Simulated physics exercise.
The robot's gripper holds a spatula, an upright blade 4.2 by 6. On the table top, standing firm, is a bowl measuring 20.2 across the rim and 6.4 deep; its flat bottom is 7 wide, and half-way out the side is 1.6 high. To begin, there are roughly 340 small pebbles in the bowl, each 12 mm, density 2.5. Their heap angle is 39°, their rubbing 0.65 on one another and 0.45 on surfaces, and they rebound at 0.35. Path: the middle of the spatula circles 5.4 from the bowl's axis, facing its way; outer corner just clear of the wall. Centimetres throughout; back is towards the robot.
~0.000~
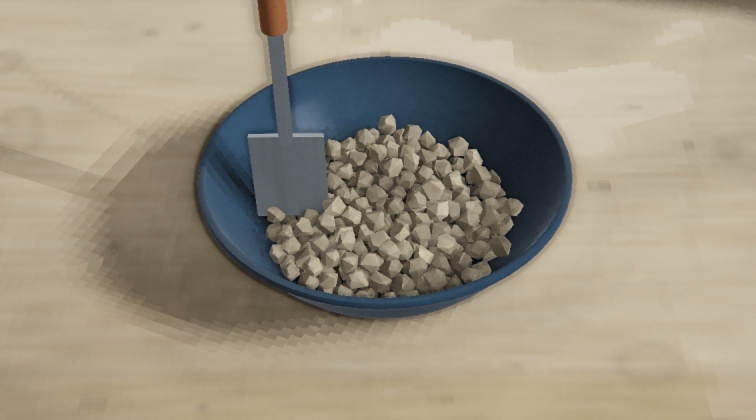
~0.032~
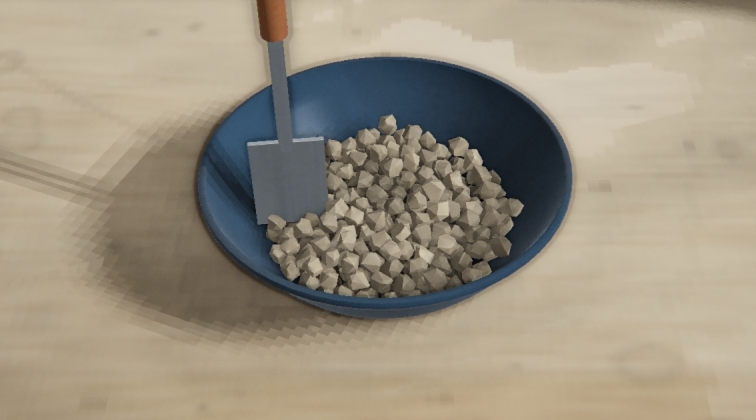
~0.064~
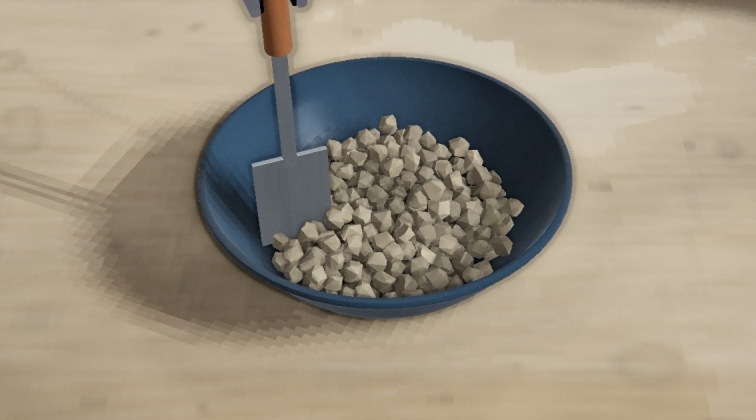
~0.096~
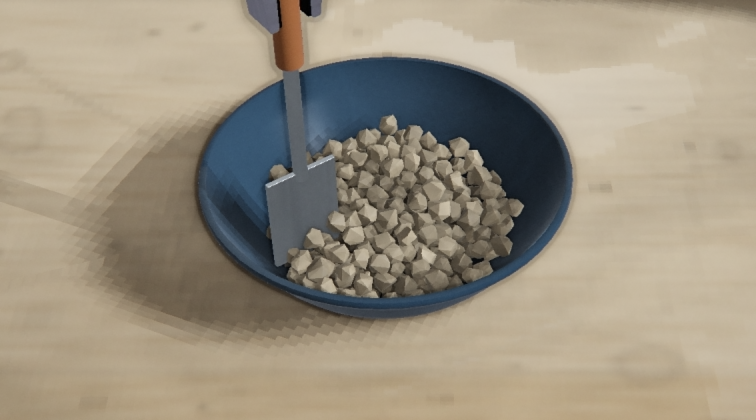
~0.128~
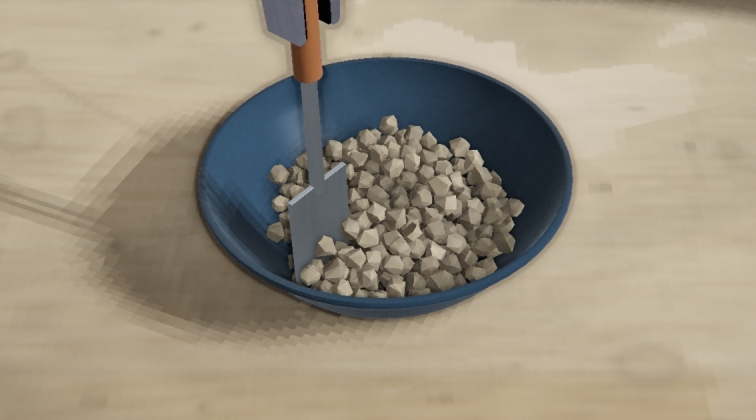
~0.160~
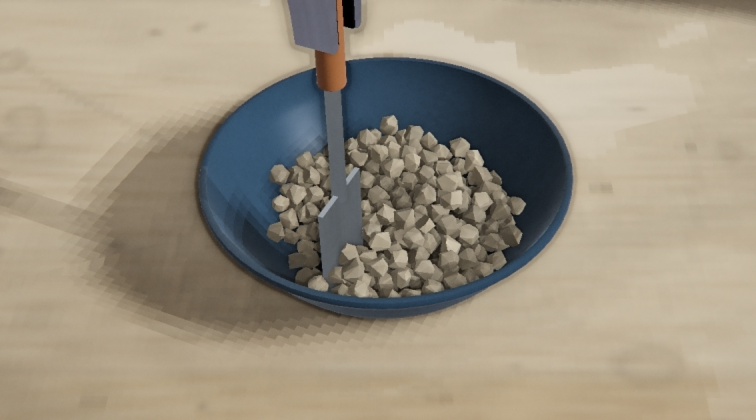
The clip shows a gripper-held spatula with an orange handle standing in a blue bowl of small pale pebbles, then sweeping from the left side toward the front while turning, nudging some pebbles as others settle behind it.
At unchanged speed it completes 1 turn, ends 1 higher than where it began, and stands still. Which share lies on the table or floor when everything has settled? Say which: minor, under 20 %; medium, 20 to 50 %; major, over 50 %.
That would be a minor share.
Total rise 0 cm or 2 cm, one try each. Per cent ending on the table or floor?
Roughly 10 percent, then roughly 5 percent.
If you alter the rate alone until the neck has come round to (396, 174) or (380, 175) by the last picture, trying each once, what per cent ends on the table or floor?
So, roughly 15 percent the first time and 15 percent the second.
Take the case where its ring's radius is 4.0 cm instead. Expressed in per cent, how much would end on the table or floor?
Close to 5 in a hundred then.
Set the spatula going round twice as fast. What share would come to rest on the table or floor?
Then roughly 25 %.
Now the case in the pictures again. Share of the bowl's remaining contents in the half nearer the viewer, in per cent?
55 %.
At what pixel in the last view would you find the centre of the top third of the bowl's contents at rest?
Close to (320, 226).
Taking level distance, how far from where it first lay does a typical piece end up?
About 4 centimetres.
After 0.40 s, 180° round, highest piece 8 above the table; 334 in the bowl, 3 on the table or floor, 5 in flight or on the tool.
After 0.65 s, 294° round, highest piece 9 above the table; 315 in the bowl, 19 on the table or floor, 8 in flight or on the tool.
After 0.97 s, 0° round, highest piece 7 above the table; 304 in the bowl, 38 on the table or floor.
After 1.67 s, 0° round, highest piece 7 above the table; 304 in the bowl, 38 on the table or floor.
At rest, 304 in the bowl, 38 on the table or floor. That is 11 % on the table or floor.
